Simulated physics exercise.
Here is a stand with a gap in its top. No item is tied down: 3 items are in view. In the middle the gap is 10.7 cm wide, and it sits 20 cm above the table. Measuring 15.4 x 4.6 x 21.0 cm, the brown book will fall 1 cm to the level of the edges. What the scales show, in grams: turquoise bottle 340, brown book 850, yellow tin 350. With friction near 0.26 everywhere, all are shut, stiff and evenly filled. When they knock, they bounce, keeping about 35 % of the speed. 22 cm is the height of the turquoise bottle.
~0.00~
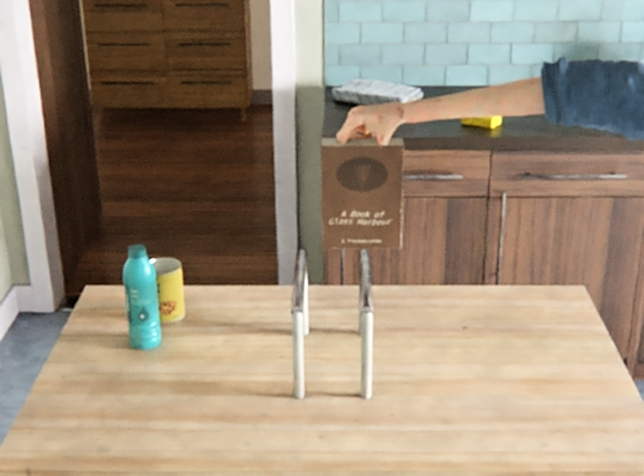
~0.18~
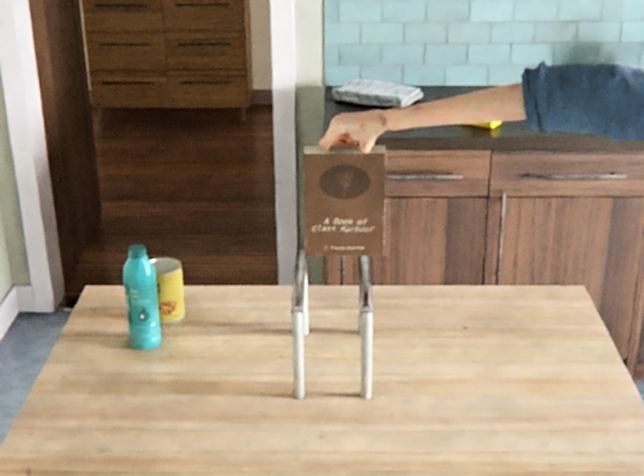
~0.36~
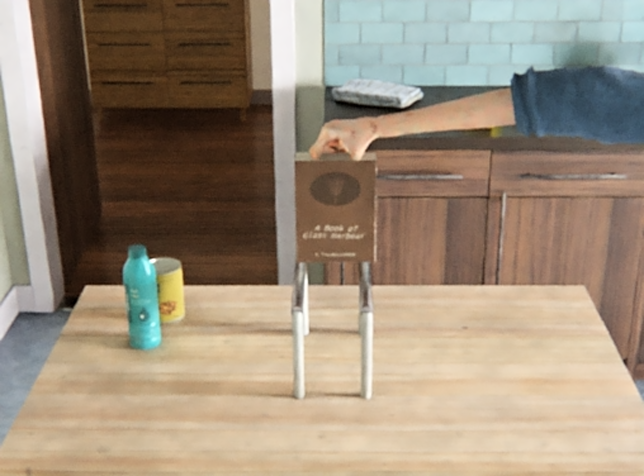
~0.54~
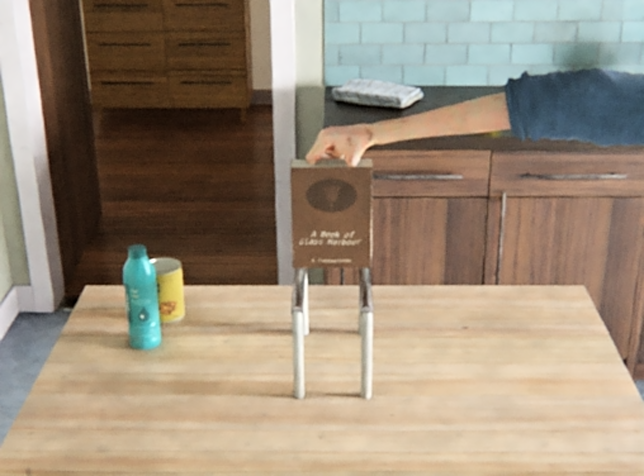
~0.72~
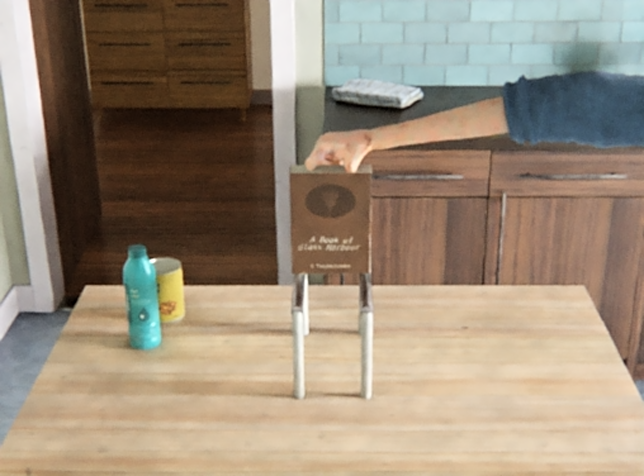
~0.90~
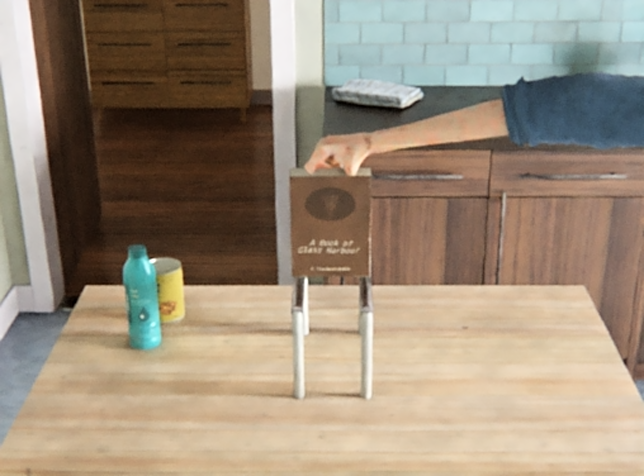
In this clip, a hand holding a brown book by its top edge moves it a short way left and down until it is just above a gapped stand, while a turquoise bottle and yellow tin stay still on the table.
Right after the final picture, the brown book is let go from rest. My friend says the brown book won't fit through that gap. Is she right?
She is right; it stays on top.
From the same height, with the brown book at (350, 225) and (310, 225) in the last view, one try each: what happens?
Case one: Stuck; case two: Stuck.
Around 1.10 s, nothing moves.
Around 1.60 s, brown book resting near (331, 228).
Finally (1.9 s), all 3 still in place (within 4 cm). Final places as that camera would see them, brown book near (331, 228). The book lodges.
